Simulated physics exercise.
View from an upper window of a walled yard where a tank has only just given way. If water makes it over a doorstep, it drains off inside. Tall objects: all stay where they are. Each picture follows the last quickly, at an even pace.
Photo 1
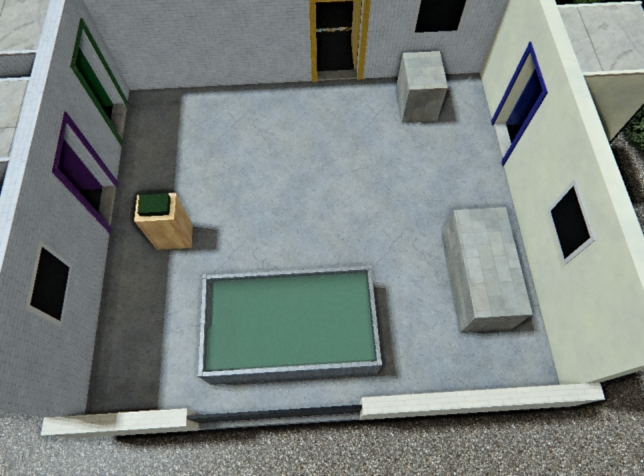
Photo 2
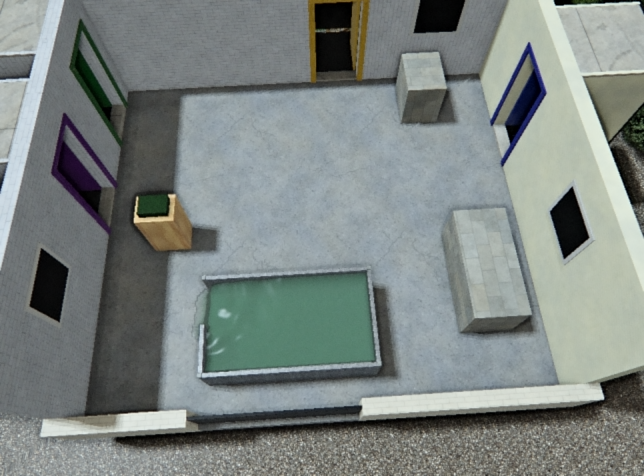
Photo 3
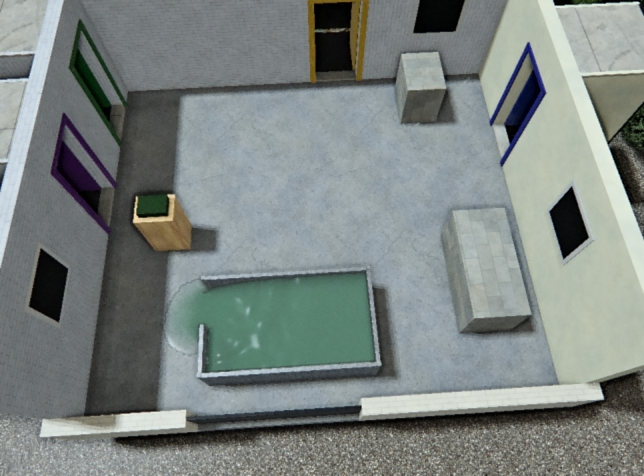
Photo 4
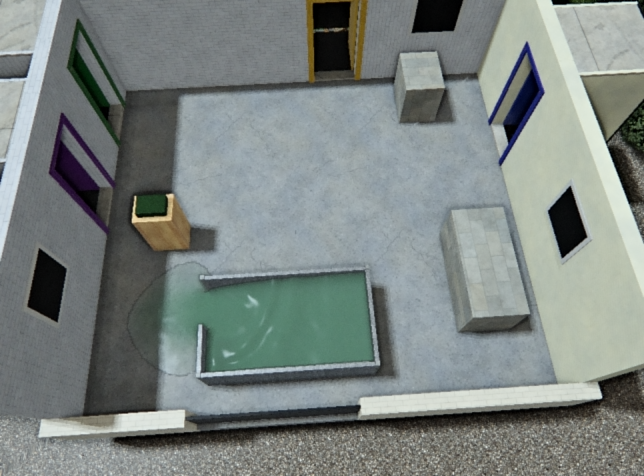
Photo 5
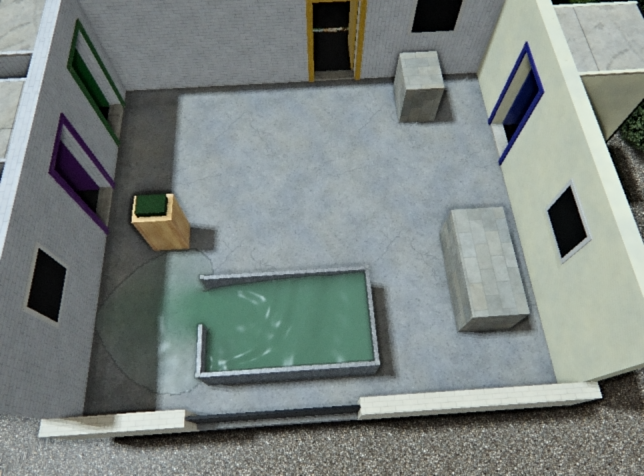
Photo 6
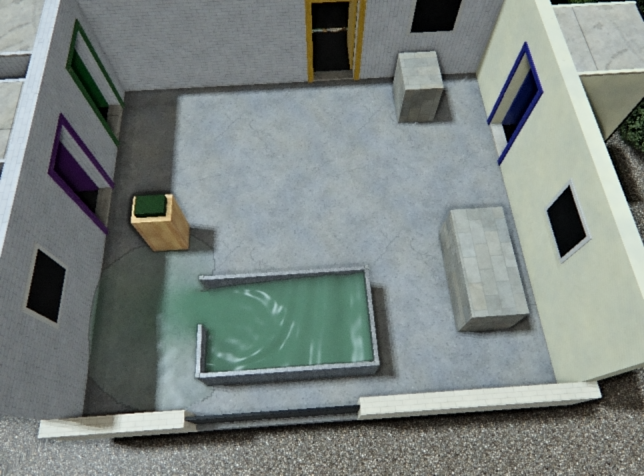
In a walled yard with coloured door and window surrounds, a rectangular tank of still green water sits near the front, among tall blocks. Water begins pouring through a gap in the tank's left side, spreads across the floor in a widening rounded sheet, and reaches the left wall, while ripples cross the tank.
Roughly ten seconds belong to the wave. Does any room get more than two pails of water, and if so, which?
Door by door: The green door does not; the blue door does not; the yellow door does not; the purple door does.
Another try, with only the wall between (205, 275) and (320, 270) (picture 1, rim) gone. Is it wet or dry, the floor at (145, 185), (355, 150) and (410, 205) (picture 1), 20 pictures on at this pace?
Submerged, submerged, untouched.
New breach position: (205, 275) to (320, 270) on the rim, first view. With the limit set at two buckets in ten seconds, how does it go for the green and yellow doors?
Here the green door gets too much, and the yellow door gets too much.
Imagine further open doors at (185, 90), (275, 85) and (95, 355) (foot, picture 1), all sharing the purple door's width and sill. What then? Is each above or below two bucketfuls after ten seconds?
In order: Tops the limit, stays within it, tops the limit.
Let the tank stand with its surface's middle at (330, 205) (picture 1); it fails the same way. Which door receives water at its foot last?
The blue one.
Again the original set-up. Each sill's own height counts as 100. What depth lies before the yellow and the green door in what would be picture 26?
Approx. 0 % followed by 30 %.
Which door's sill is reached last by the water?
My answer: The door marked blue.
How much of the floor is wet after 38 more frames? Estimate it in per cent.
Around 60 in a hundred.
A moment on, water covers 15 % of the floor; the green door not reached, the blue door not reached, the yellow door not reached, the purple door wet at the sill, nothing in.
Next, water covers 20 % of the floor; the green door wet at the sill, nothing in, the blue door not reached, the yellow door not reached, the purple door under two buckets in.
Then, water covers 35 % of the floor; the green door wet at the sill, nothing in, the blue door not reached, the yellow door not reached, the purple door over two buckets in.
Later, water covers 60 % of the floor; the green door wet at the sill, nothing in, the blue door not reached, the yellow door wet at the sill, nothing in, the purple door over two buckets in.
In the end, water covers 90 % of the floor; the green door wet at the sill, nothing in, the blue door wet at the sill, nothing in, the yellow door wet at the sill, nothing in, the purple door over two buckets in.
